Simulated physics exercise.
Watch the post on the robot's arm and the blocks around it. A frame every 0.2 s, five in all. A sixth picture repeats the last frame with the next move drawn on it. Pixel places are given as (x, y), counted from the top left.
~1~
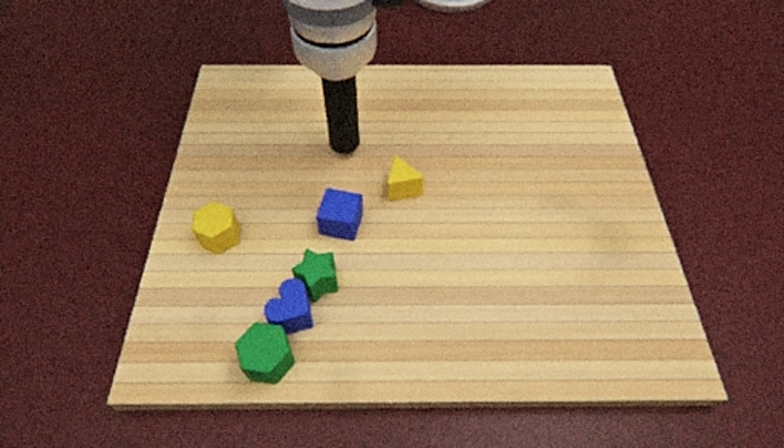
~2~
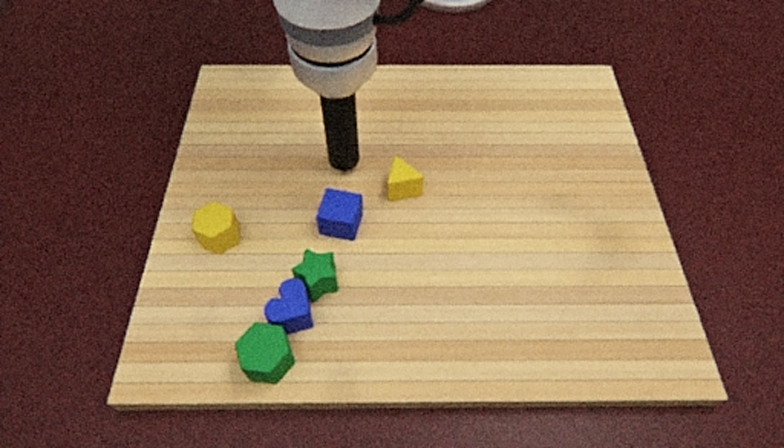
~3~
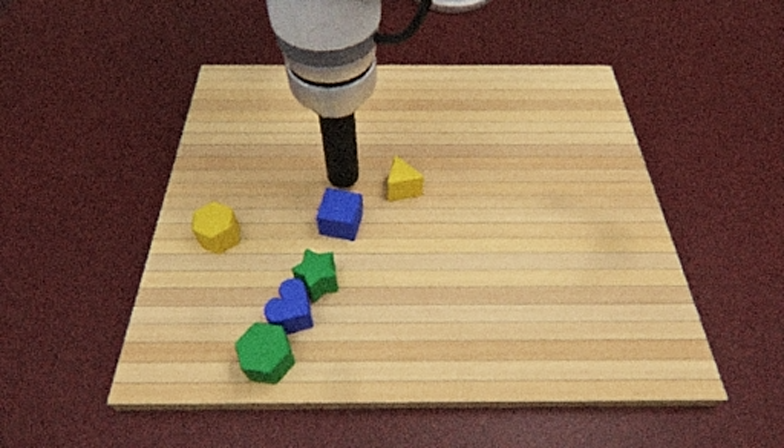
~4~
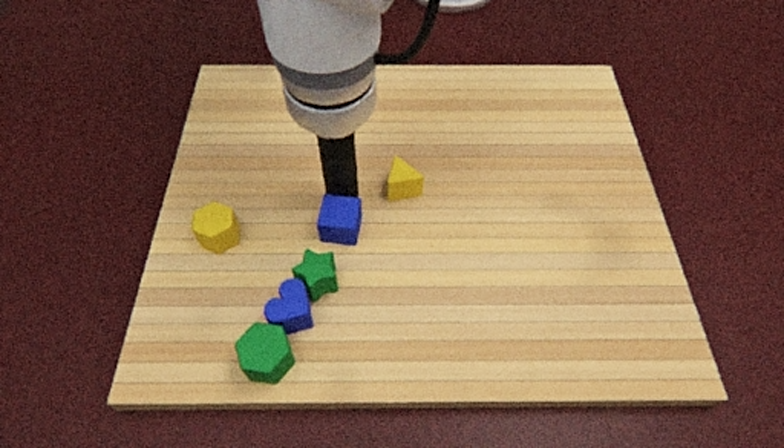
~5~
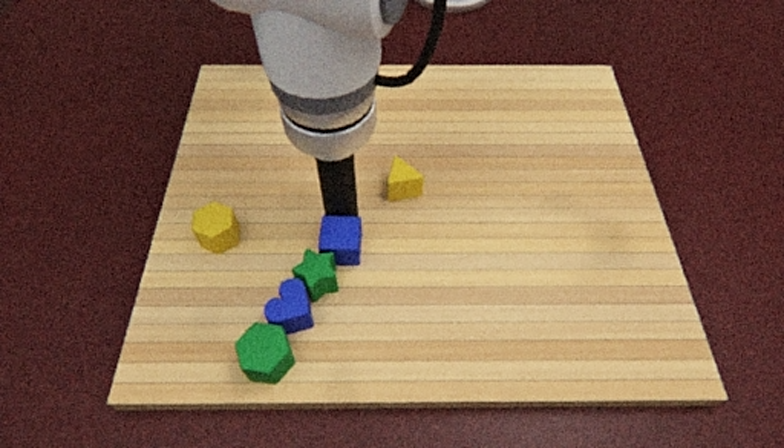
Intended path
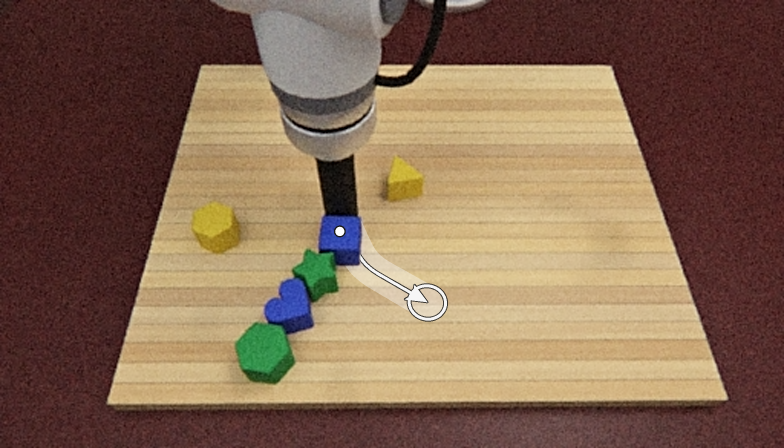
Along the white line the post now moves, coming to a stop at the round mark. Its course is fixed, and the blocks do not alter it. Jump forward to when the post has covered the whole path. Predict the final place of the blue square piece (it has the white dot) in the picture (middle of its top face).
It will end up at (365, 293).
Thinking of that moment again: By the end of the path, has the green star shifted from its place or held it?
By the last moment, the green star will have left its place.
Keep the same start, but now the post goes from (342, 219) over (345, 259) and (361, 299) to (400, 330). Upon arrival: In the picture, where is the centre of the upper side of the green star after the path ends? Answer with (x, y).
Expect it around (322, 310).
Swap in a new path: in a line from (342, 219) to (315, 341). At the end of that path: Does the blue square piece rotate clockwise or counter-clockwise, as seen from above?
It makes a counterclockwise turn.
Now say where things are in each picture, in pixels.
In the first picture, post's lower end at (345, 142); green hexagonal block at (262, 347); blue heart block at (288, 301); green star at (315, 266); blue square piece at (339, 205); yellow triangular piece at (402, 171).
In the second picture, post at (344, 159); blocks still.
In the third picture, post at (343, 176); blocks still.
In the fourth picture, post at (343, 194); blue square piece at (339, 210).
In the fifth picture, post at (342, 213); green hexagonal block at (262, 347); blue heart block at (288, 301); green star at (315, 266); blue square piece at (340, 231); yellow triangular piece at (402, 171).
Drawn move, from (342, 219) over (357, 253) and (388, 280) to (427, 302); the dot is on the blue square piece.
What follows on the original path. One third of the way, post at (357, 247); blue heart block at (280, 306), turned 10° clockwise; green star at (319, 295), turned 40° clockwise; blue square piece at (354, 269).
Two thirds of the way, post at (388, 275); blue heart block at (279, 306), turned 15° clockwise; green star at (321, 305), turned 55° clockwise; blue square piece at (365, 293), turned 30° clockwise.
At the end, post at (428, 297); green hexagonal block still; blue heart block at (279, 306), turned 15° clockwise; green star at (321, 305), turned 55° clockwise; blue square piece at (365, 293), turned 30° clockwise; yellow triangular piece still.
